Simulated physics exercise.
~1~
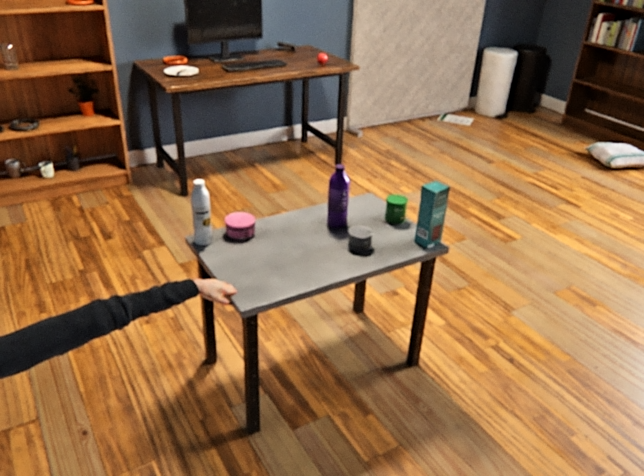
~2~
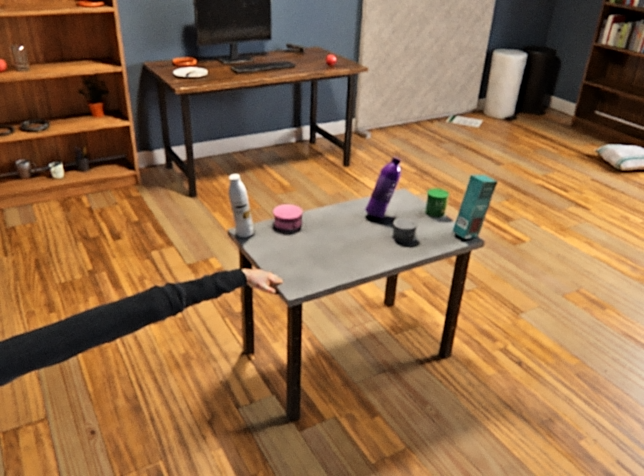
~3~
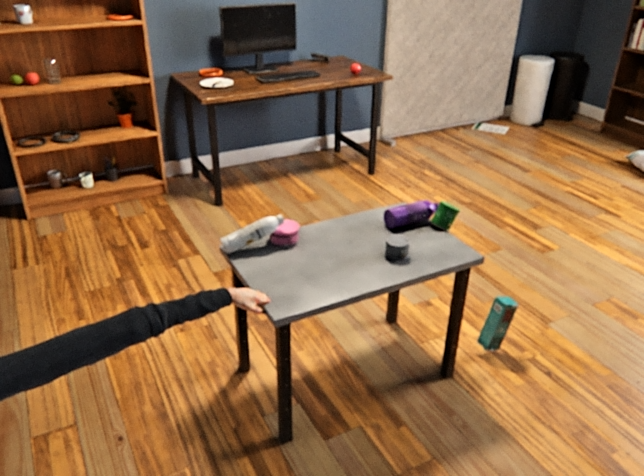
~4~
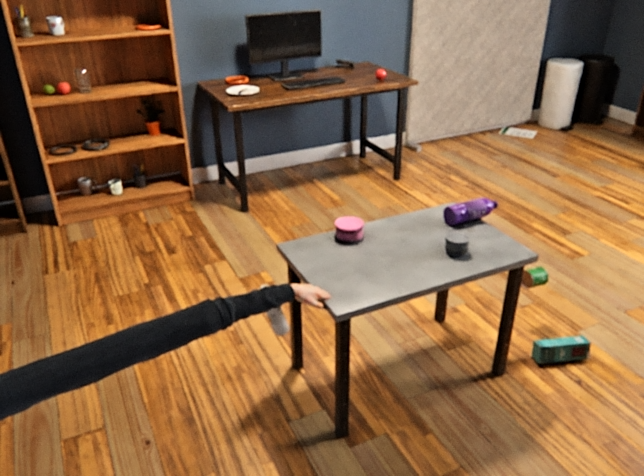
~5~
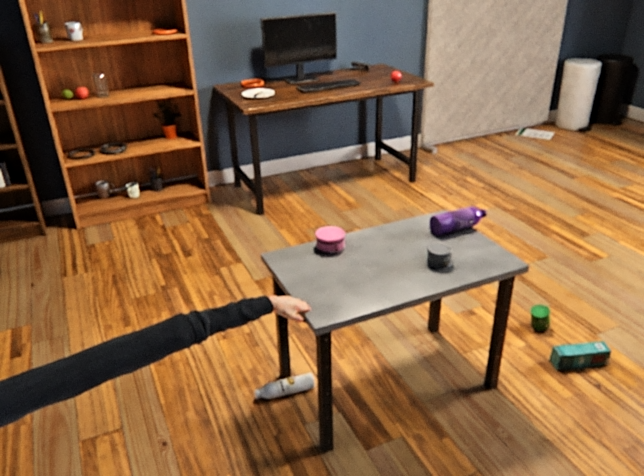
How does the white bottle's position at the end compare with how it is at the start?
At the start the white bottle stands upright on the left side of the grey table, but by the end it is lying on its side on the floor by the table's left legs.
